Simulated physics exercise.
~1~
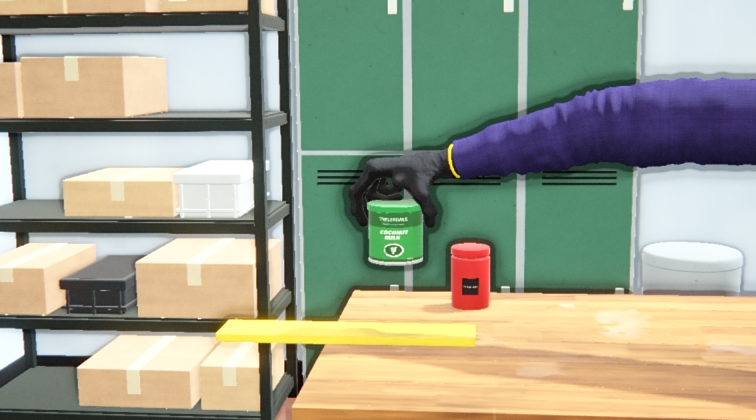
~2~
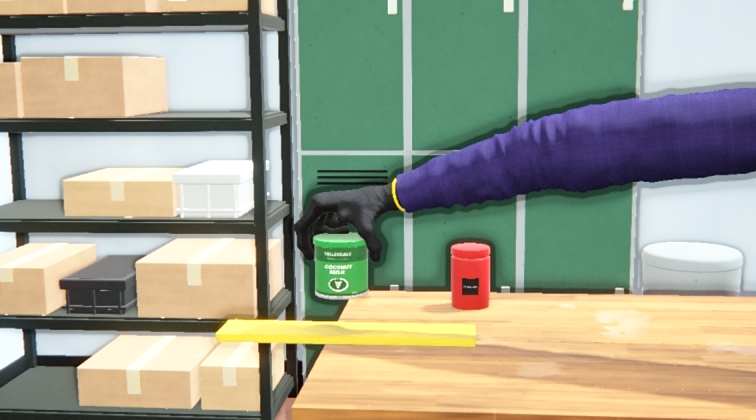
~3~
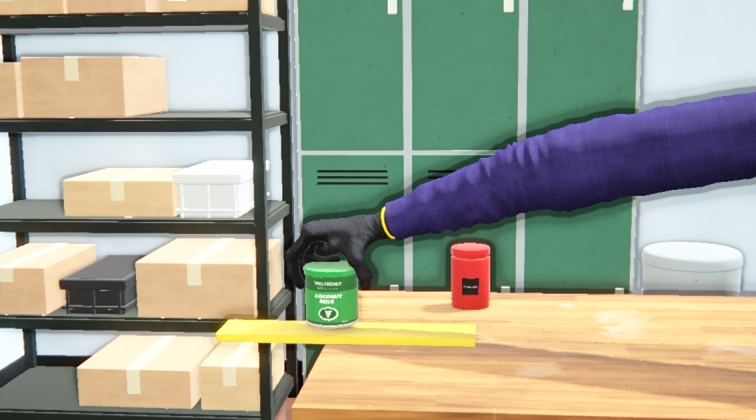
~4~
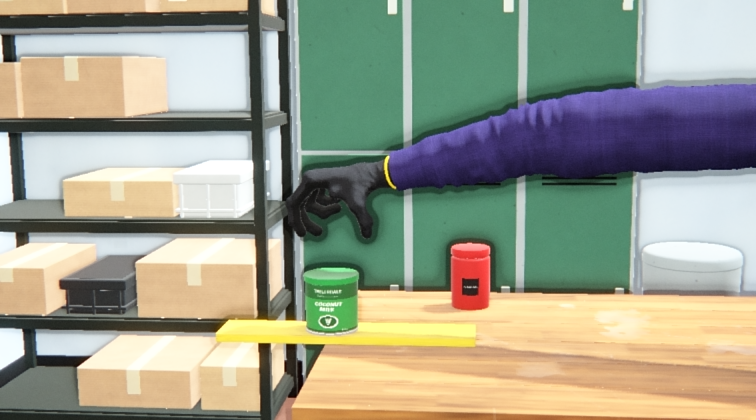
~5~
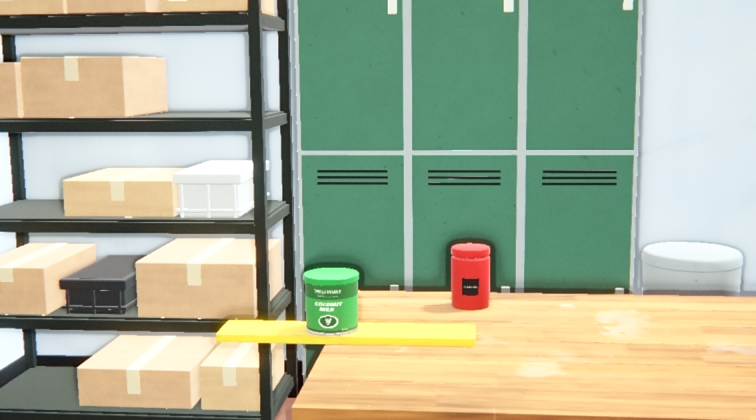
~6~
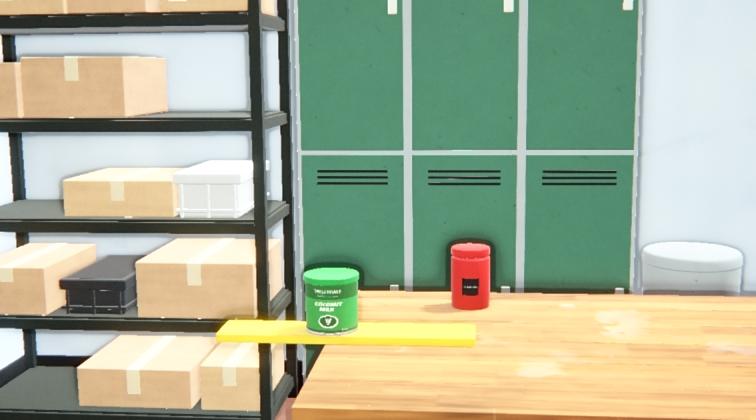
A gloved hand lowering a green tin onto a yellow plank overhanging a table's left edge, then withdrawing as the plank holds.
